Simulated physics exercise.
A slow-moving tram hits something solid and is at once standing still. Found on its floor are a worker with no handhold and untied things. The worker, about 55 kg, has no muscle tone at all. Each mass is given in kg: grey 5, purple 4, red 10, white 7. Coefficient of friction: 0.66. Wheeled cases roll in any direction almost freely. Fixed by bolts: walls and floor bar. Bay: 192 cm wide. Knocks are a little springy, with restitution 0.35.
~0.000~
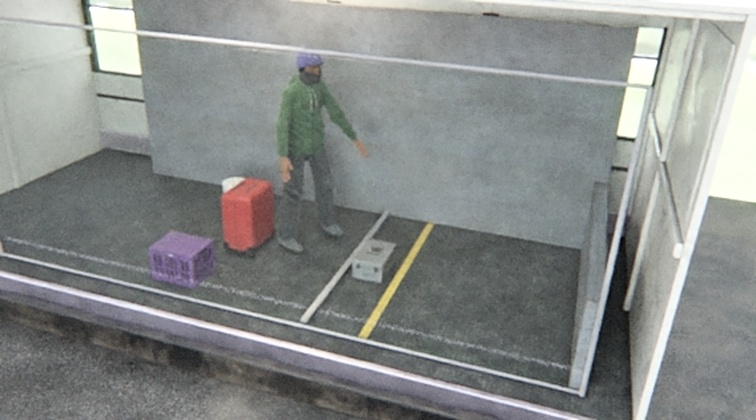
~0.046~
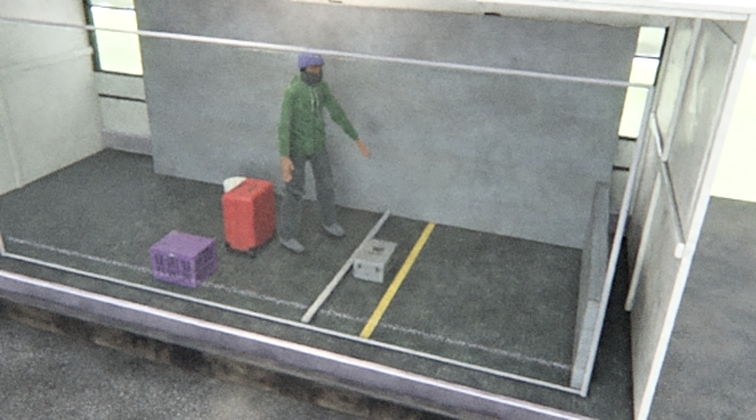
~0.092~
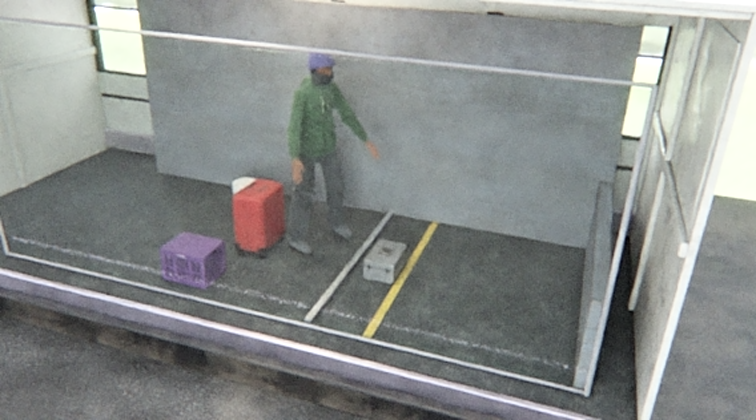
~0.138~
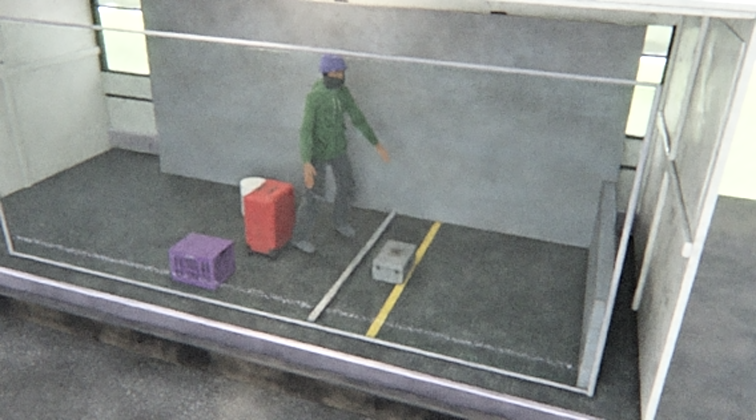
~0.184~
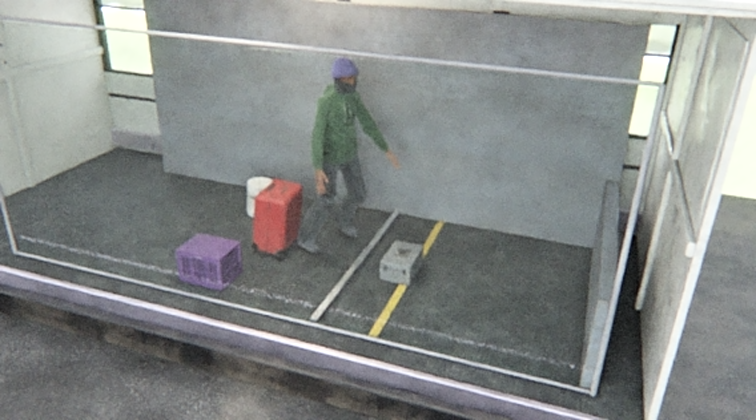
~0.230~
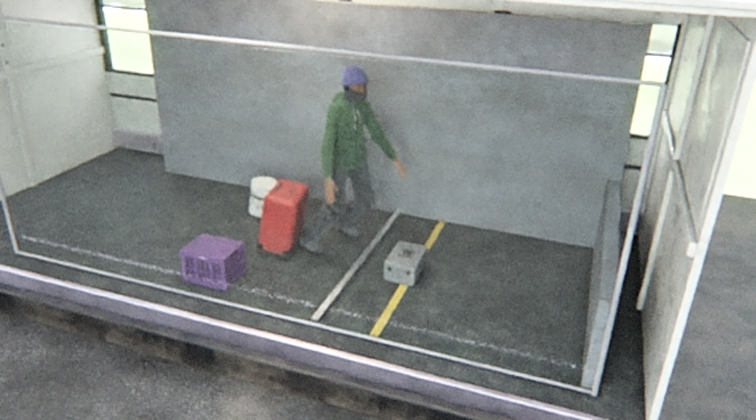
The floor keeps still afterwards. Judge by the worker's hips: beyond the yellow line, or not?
The worker's hips stop short of the yellow line.
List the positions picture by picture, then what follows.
Worker's hips (303, 141), red wheeled case (249, 218), yellow line (367, 330), in the first picture.
Worker's hips (304, 141), red wheeled case (250, 217), in the second picture.
Worker's hips (314, 143), red wheeled case (260, 218), in the third picture.
Worker's hips (326, 145), red wheeled case (270, 219), in the fourth picture.
Worker's hips (336, 150), white bucket (260, 198), red wheeled case (278, 219), in the fifth picture.
Worker's hips (346, 157), white bucket (263, 197), red wheeled case (283, 220), yellow line (378, 328). Everything loose set off at about 1.5 m/s, in the sixth picture.
After 0.40 s the worker's hips are 45 cm short of the yellow line, near (375, 199) in the last picture's view; the white bucket 160 cm short of the yellow line, tilted 15°.
After 0.65 s the worker's hips are 37 cm short of the yellow line, near (394, 210) in the last picture's view; the white bucket 164 cm short of the yellow line, tilted 0°.
After 1.05 s the worker's hips are 31 cm short of the yellow line, near (403, 213) in the last picture's view; the white bucket 164 cm short of the yellow line, tilted 0°.
At rest, 3.3 s, purple crate stops short of the yellow line; red wheeled case stops short of the yellow line; white bucket stops short of the yellow line; worker's hips stop short of the yellow line; worker's head crosses the yellow line.
